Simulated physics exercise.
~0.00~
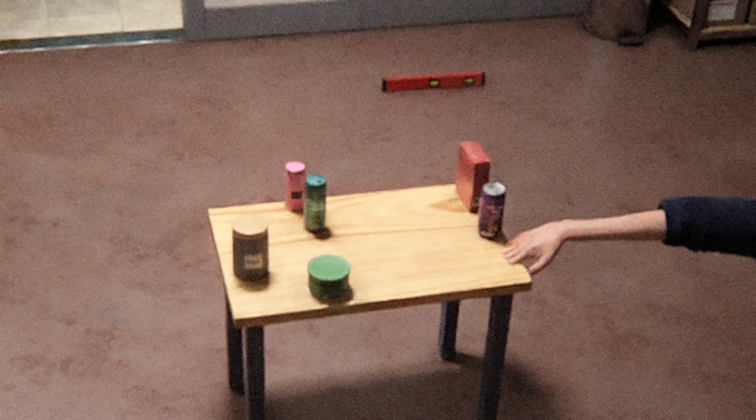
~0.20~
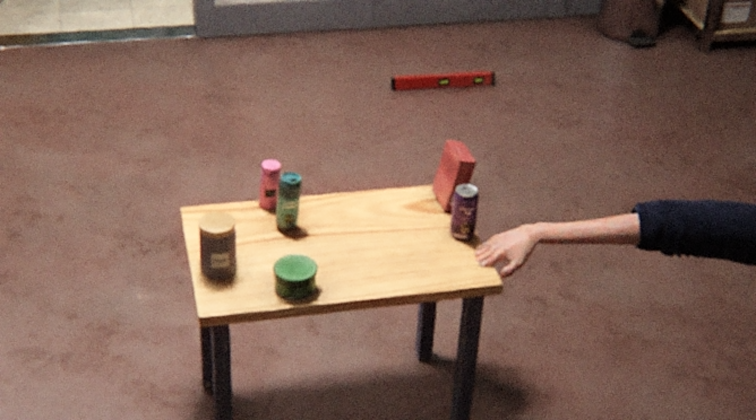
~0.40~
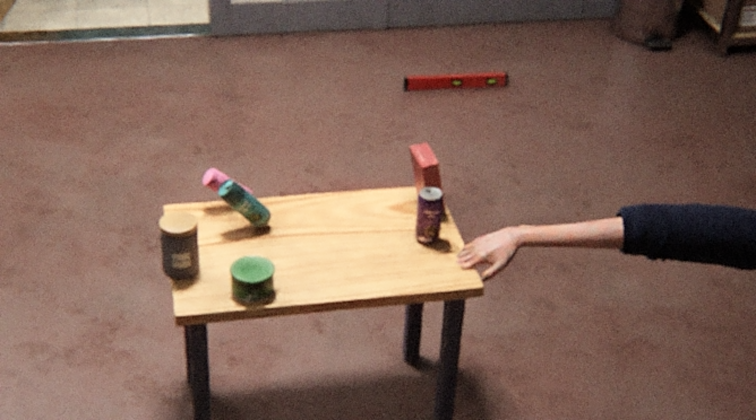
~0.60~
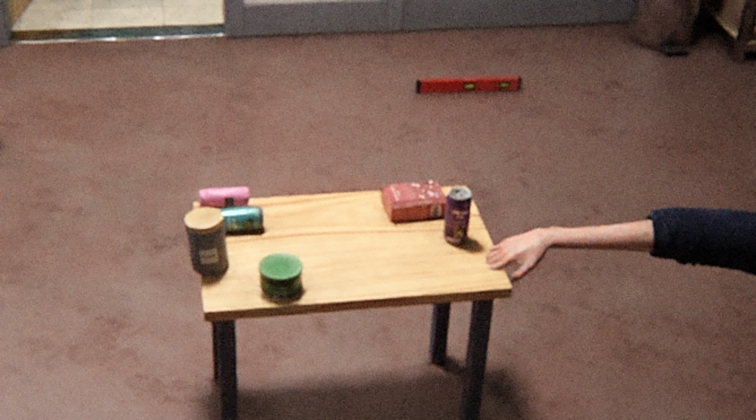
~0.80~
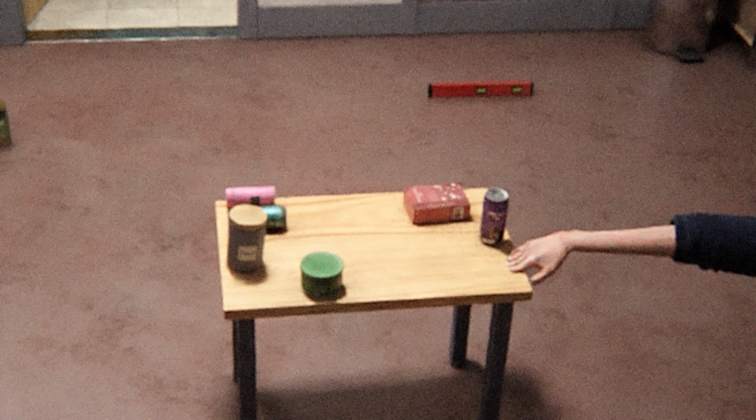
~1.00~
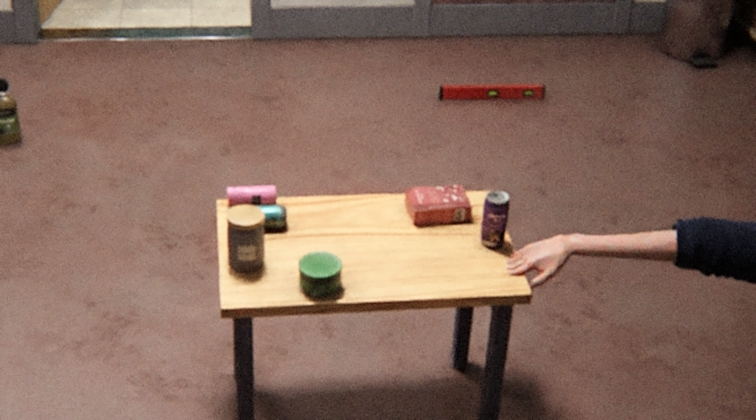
Wooden table sliding left then back right under a hand, toppling pink and turquoise containers and a red packet, three others staying.
